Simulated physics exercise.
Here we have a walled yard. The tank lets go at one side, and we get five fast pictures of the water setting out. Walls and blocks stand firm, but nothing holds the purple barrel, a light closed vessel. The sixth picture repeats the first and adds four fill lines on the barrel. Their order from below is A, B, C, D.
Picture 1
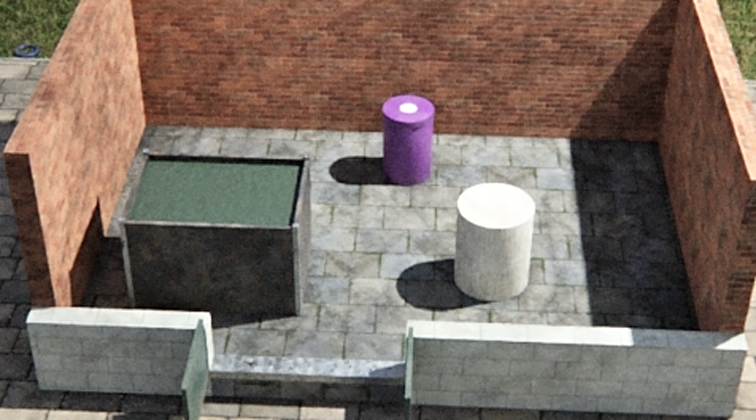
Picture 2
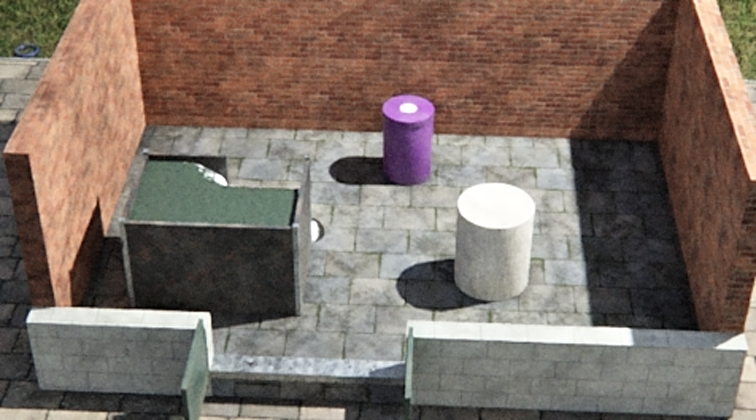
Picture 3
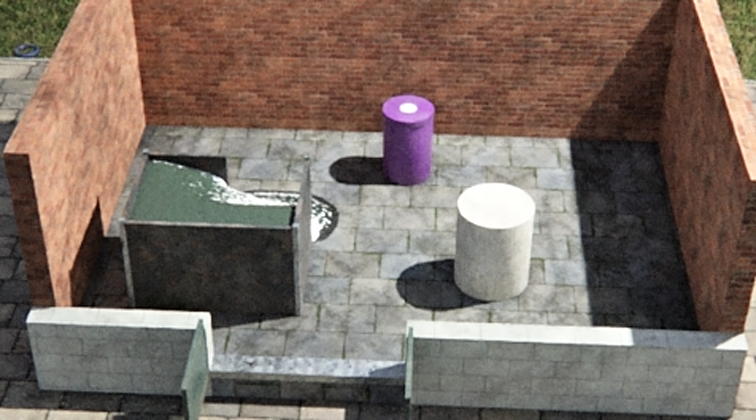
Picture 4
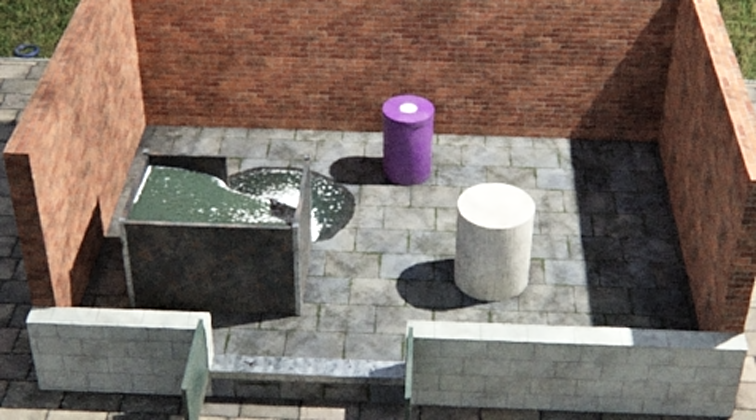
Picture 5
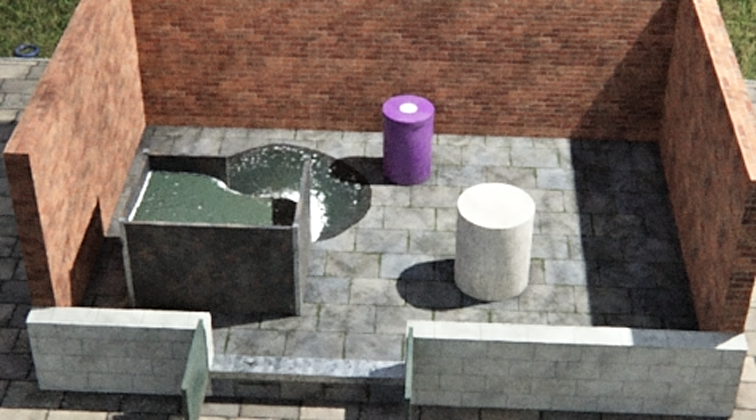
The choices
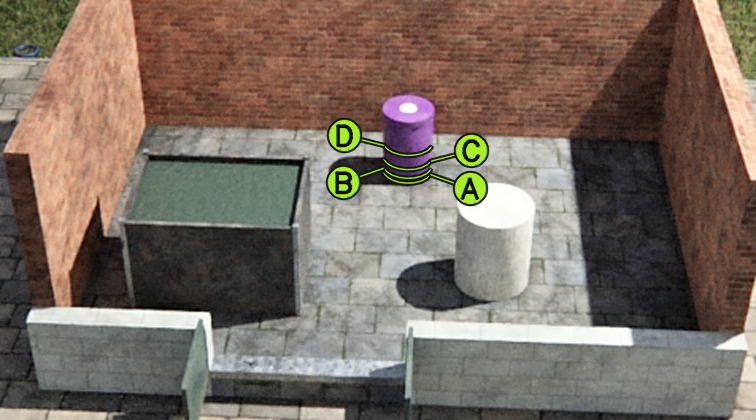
A brick-walled yard with grey paving is seen from above at a fixed angle, its low pale front wall broken by a gap with an open green gate. A dark tank of green water stands at the left, a purple barrel towards the back and a pale cylinder to the right. The tank's water sinks unevenly, churning white, as a dark, foam-flecked pool spreads behind it across the paving towards the barrel.
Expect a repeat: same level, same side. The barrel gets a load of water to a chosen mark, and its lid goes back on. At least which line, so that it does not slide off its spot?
Take D.
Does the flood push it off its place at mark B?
Yes, it does.
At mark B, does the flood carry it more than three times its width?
Yes, clearly.
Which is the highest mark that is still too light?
Mark C.
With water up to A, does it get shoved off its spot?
Yes.
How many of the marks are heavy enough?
One of them.
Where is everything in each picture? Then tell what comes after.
In the first frame, lid of the purple barrel at (408, 109); tank full, its middle at (218, 195); open gate at (308, 320).
In the second frame, water covers 2 % of the ground, mostly out of sight from here.
In the third frame, 4 % of the ground wet, in view closest to the barrel at (323, 230).
In the fourth frame, 8 % of the ground wet, in view closest to the barrel at (339, 190).
In the fifth frame, lid of the purple barrel at (408, 109); 12 % of the ground wet, in view closest to the barrel at (362, 185).
On the marked copy, A at (406, 183); B at (406, 178); C at (406, 169); D at (407, 155); from the bottom up A, B, C, D.
With A, it is pushed about 6 times its own width away.
With B, it is pushed about 6 times its own width away.
With C, it is pushed about twice its own width away.
With D, it does not move.
